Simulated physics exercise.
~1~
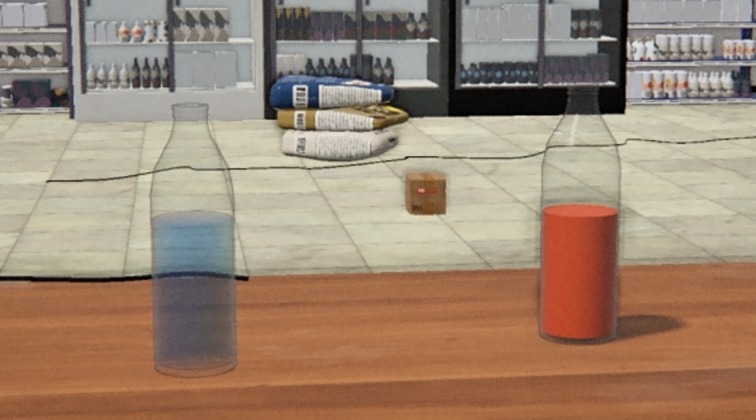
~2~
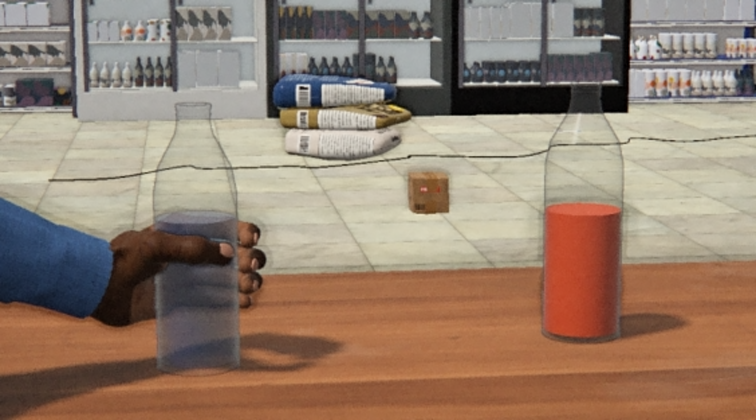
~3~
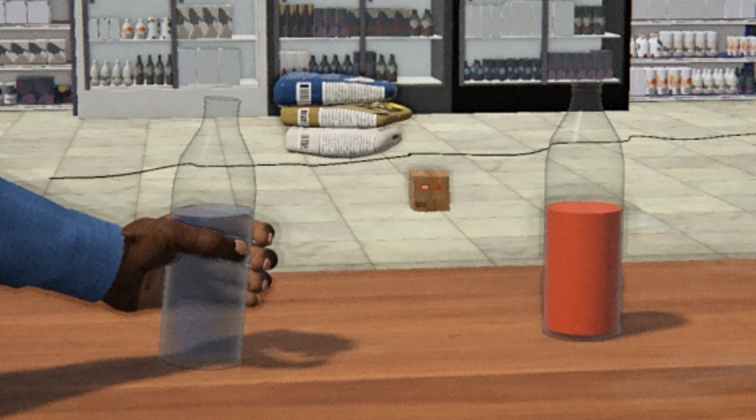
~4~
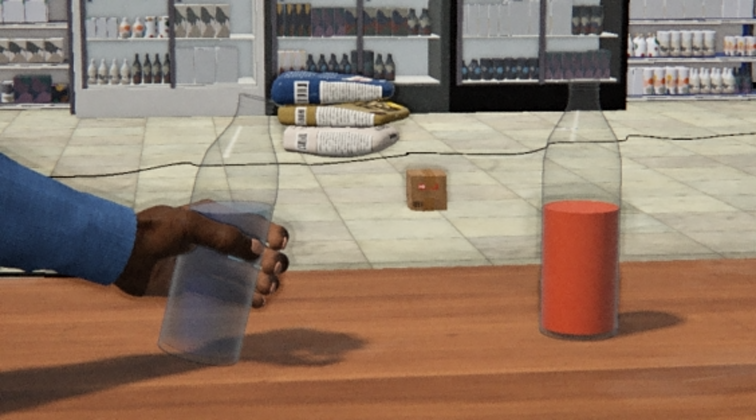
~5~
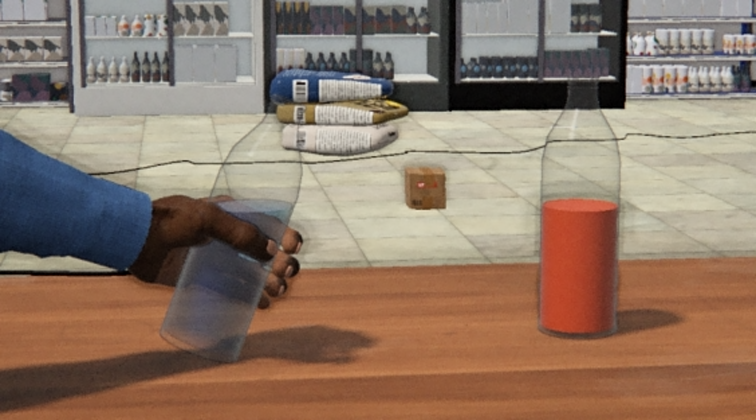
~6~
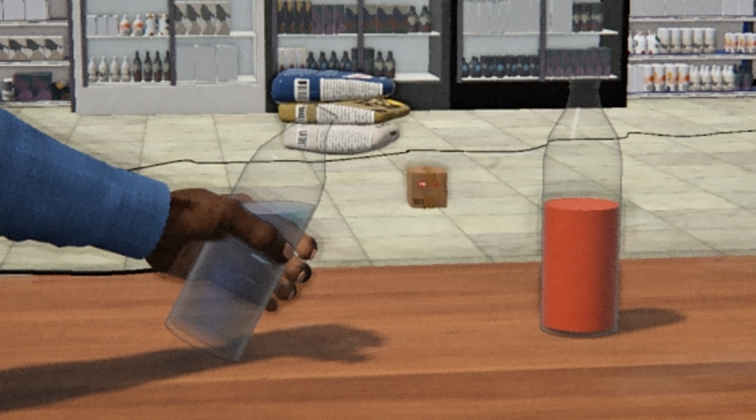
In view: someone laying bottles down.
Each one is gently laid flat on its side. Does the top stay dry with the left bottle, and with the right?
Left bottle: No, wet; right bottle: No, wet.
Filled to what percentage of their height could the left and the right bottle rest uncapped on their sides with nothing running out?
24 %, then 26 %.
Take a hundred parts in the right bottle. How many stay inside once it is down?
Roughly 55 per cent.
Soon after, the left bottle is nearly down; left bottle, nothing comes out.
Later, the left bottle lies flat; left bottle, it is running out of the neck.
In the end, both lie flat; left bottle, it is running out of the neck; right bottle, it is running out of the neck.
